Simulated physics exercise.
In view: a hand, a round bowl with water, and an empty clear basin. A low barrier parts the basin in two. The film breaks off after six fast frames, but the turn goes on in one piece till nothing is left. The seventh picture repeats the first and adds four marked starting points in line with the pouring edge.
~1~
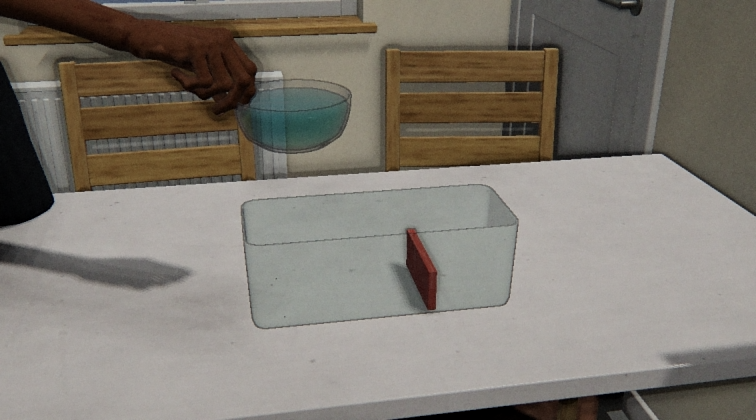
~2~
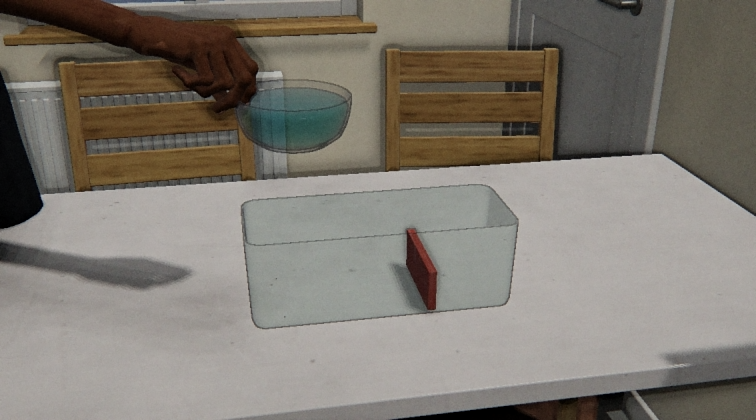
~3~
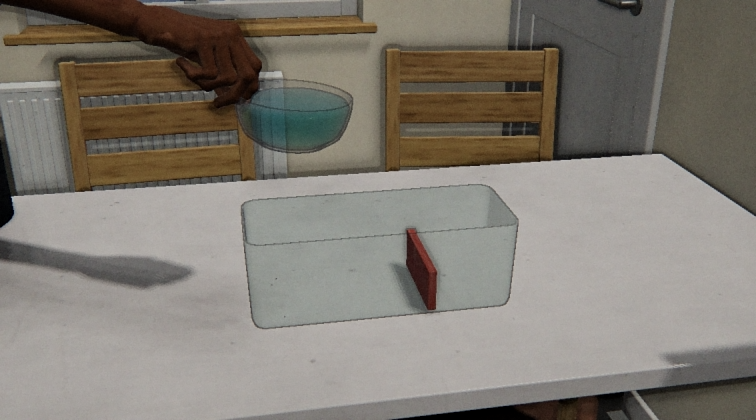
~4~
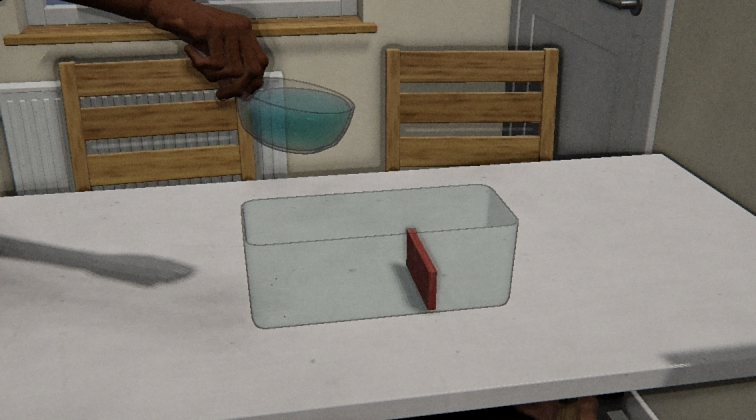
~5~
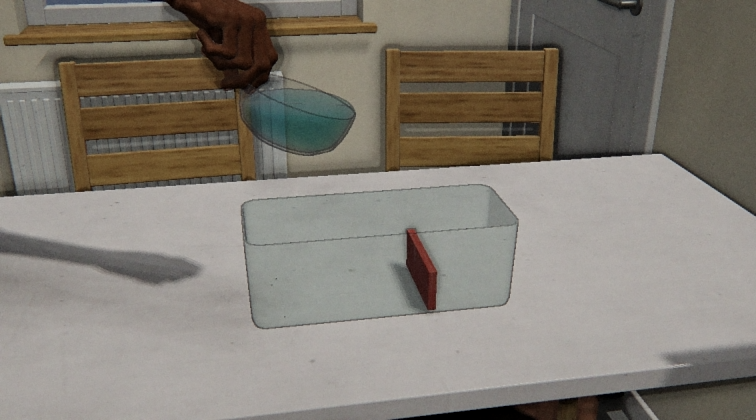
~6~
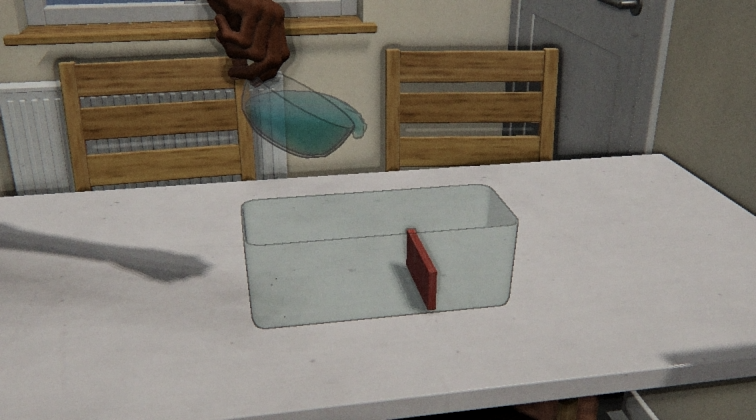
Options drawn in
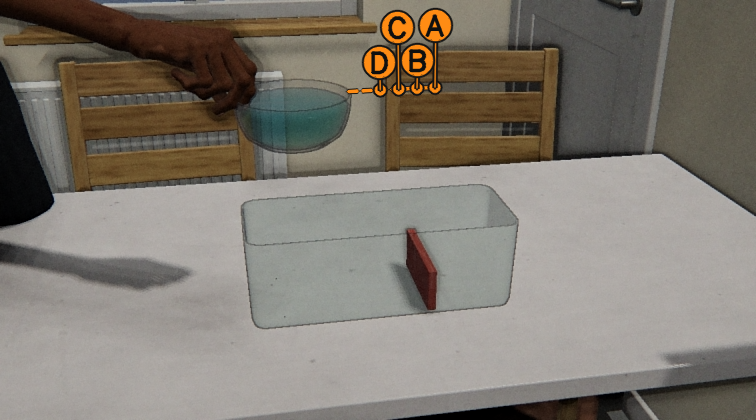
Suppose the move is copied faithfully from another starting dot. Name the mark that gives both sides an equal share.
Place D does it best.
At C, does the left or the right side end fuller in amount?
The right side.
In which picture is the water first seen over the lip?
Picture 5.
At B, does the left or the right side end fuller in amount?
The right one.
On the marked copy, A at (435, 87); B at (416, 88); C at (398, 89); D at (380, 90).
For place A, about 10 % ends left of the wall and 89 % right of it.
For place B, about 15 % ends left of the wall and 83 % right of it.
For place C, about 32 % ends left of the wall and 68 % right of it.
For place D, about 48 % ends left of the wall and 51 % right of it.
